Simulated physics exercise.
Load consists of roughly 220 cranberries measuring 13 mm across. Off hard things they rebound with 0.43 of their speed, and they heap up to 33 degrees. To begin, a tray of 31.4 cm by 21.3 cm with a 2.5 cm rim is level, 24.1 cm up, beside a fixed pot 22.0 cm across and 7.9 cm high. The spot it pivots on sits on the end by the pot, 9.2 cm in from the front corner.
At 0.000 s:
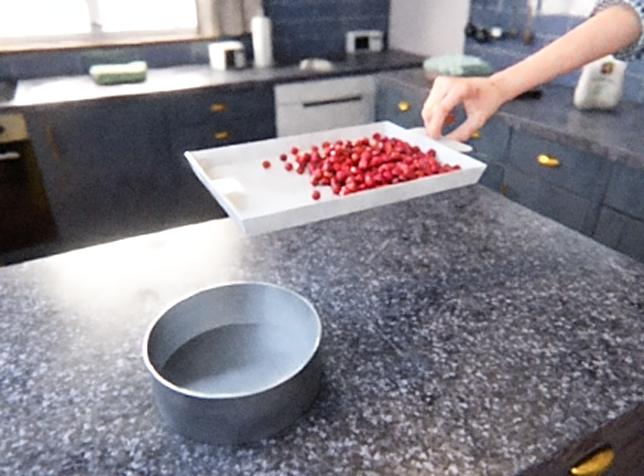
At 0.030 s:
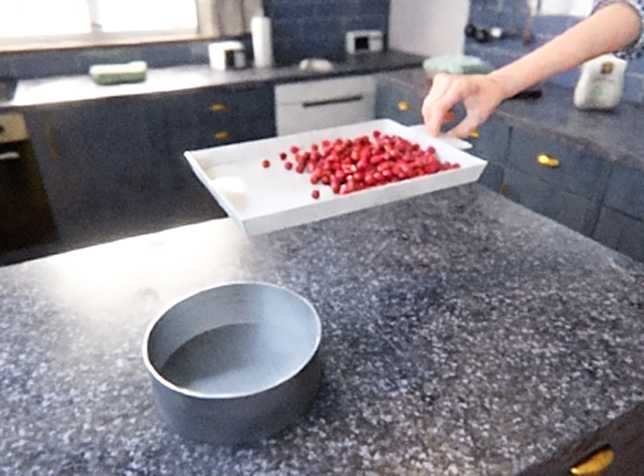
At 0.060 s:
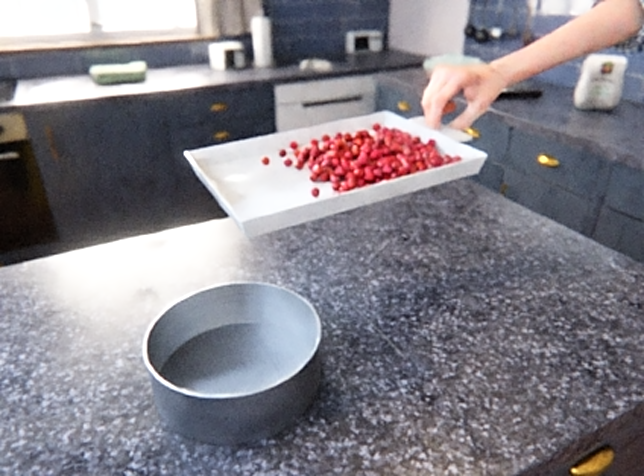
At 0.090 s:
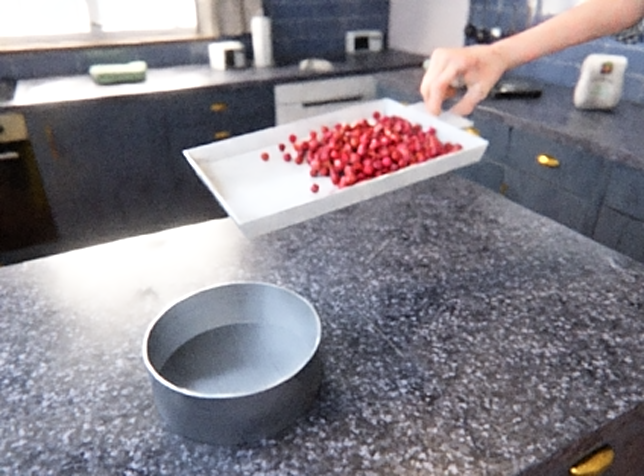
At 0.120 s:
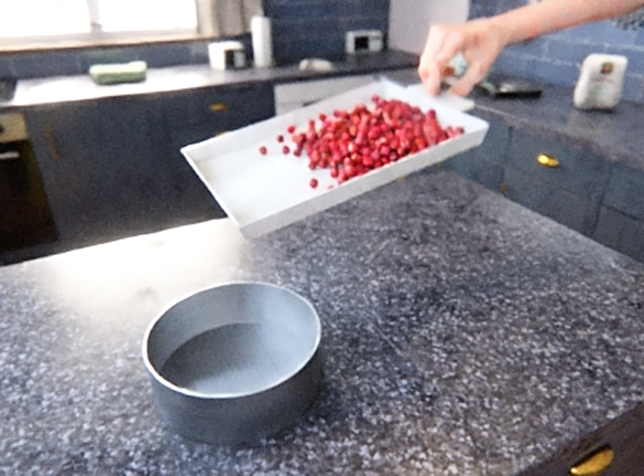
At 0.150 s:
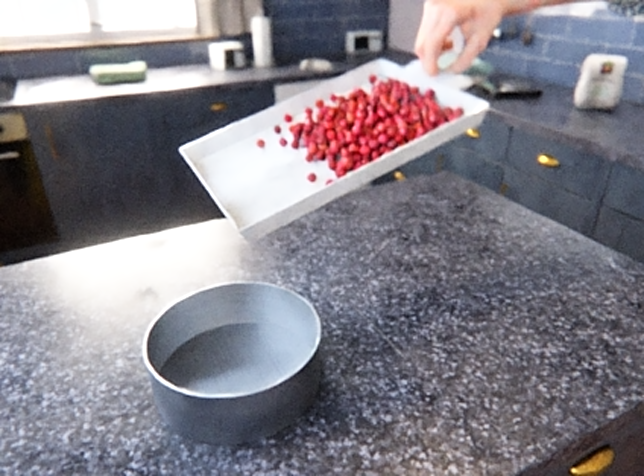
In a kitchen with dark blue cabinets and blue tiled walls, seen from slightly above a speckled dark grey counter, a round grey metal pan sits at lower left. Above and behind it, a hand reaching in from the right holds a shallow white tray of red cranberries. The hand raises the tray's right end, slowly then faster, slanting it down leftward, while the berries stay heaped and the camera remains still.
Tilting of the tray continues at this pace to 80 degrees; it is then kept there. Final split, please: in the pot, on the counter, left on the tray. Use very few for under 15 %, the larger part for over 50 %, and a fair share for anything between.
Pot: A fair share, counter: The larger part, left on the tray: Very few.
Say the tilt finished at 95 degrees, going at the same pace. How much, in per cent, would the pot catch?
40 %.
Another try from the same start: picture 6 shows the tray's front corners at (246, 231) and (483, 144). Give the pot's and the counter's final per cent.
Split: Pot = 70, counter = 20.
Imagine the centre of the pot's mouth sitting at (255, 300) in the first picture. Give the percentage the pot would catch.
Some 5 per cent.
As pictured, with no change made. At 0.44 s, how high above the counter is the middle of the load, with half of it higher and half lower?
Some 38 cm above the counter.
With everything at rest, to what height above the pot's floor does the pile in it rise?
Close to 2.0 cm up.
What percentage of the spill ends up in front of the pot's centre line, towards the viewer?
Estimate: Close to 80 per cent of the pieces.
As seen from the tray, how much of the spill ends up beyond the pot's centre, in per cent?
Near 100 in a hundred.
After 0.33 s, tilt 51 degrees; the tray holds 100 %, the pot 0 %.
After 0.44 s, tilt 72 degrees; the tray holds 100 %, the pot 0 %.
After 0.69 s, tilt 80 degrees; the tray holds 5 %, the pot 25 %.
By 1.7 s all is still; pot 30 %, counter 65 %, tray 5 %.
